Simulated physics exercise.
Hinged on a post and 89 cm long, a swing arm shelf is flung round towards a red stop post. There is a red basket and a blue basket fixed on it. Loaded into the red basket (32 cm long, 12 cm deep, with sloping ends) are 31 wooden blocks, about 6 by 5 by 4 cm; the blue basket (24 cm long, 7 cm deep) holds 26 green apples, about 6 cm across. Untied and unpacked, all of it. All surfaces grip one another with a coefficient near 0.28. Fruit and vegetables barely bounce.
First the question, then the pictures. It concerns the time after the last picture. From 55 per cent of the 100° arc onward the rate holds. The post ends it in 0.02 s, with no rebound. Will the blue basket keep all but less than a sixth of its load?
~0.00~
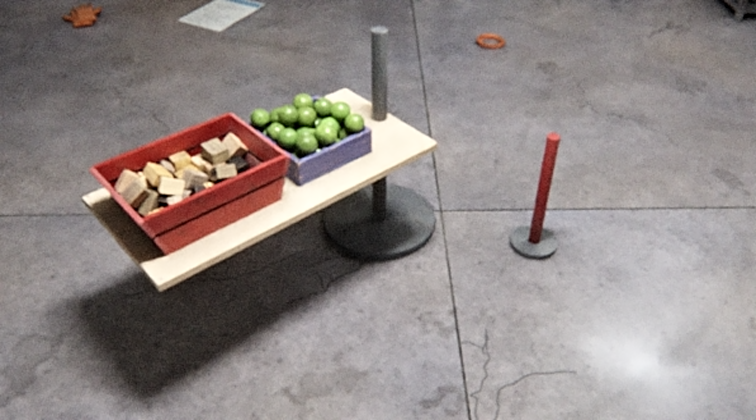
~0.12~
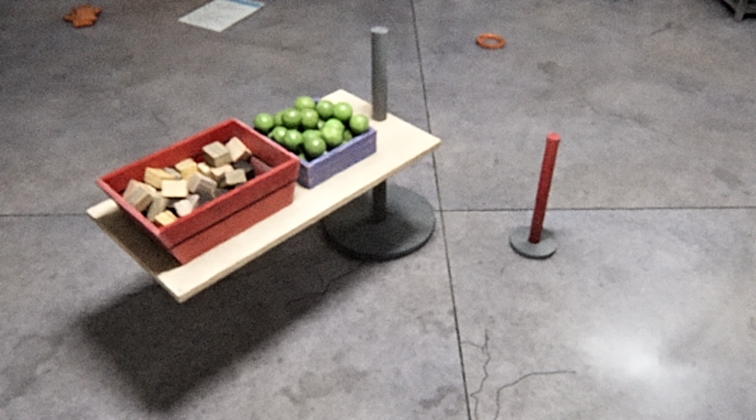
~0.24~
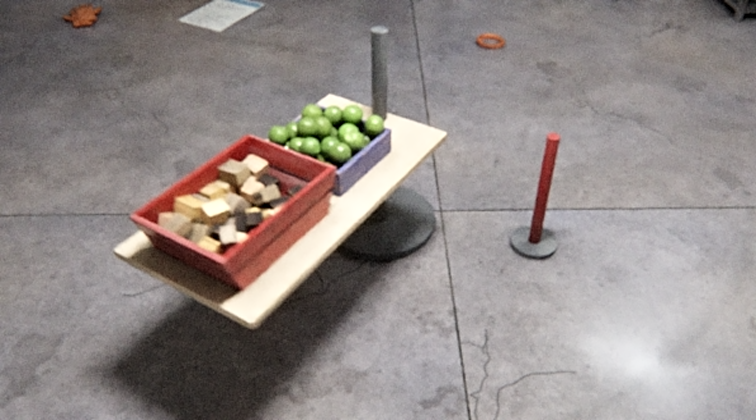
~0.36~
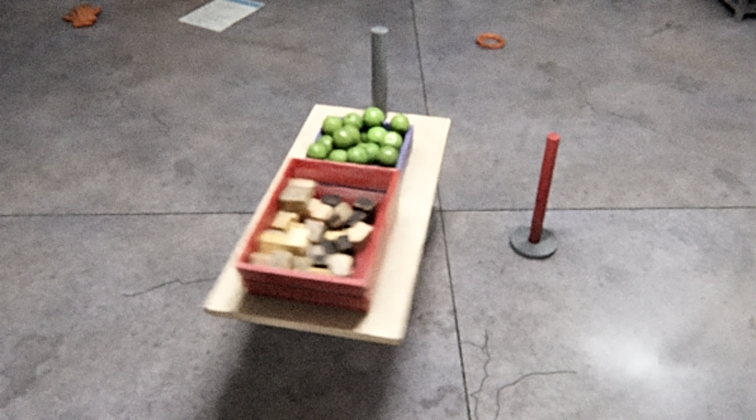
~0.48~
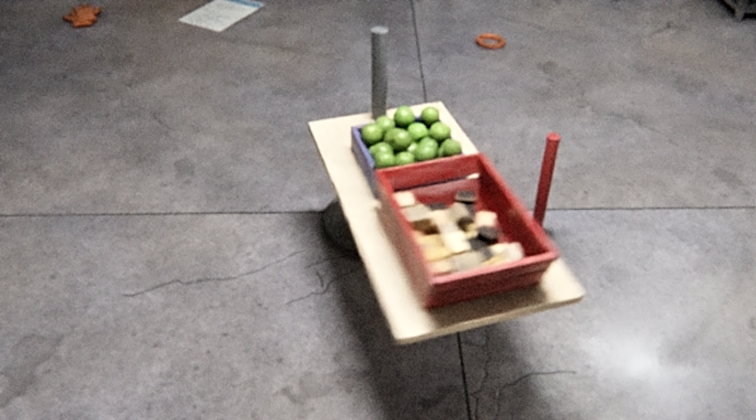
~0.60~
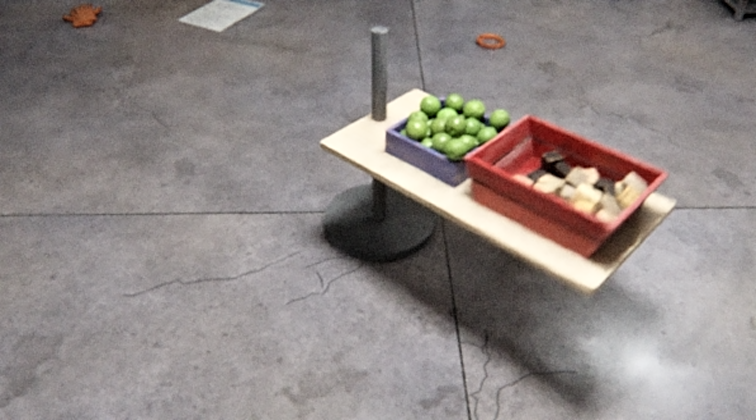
No, it loses more than a sixth.
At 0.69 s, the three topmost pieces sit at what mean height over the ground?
Mean height: Near 60 cm.
After 0.61 s, it reaches the stop.
After 0.69 s, 0 of 31 out of the red basket and 2 of 26 out of the blue basket.
After 0.81 s, 1 of 31 out of the red basket and 6 of 26 out of the blue basket.
After 1.03 s, 4 of 31 out of the red basket and 7 of 26 out of the blue basket.
Final count (at 1.46 s), 4 of 31 out of the red basket and 8 of 26 out of the blue basket. Asked share, 8 of 26, 31 per cent.
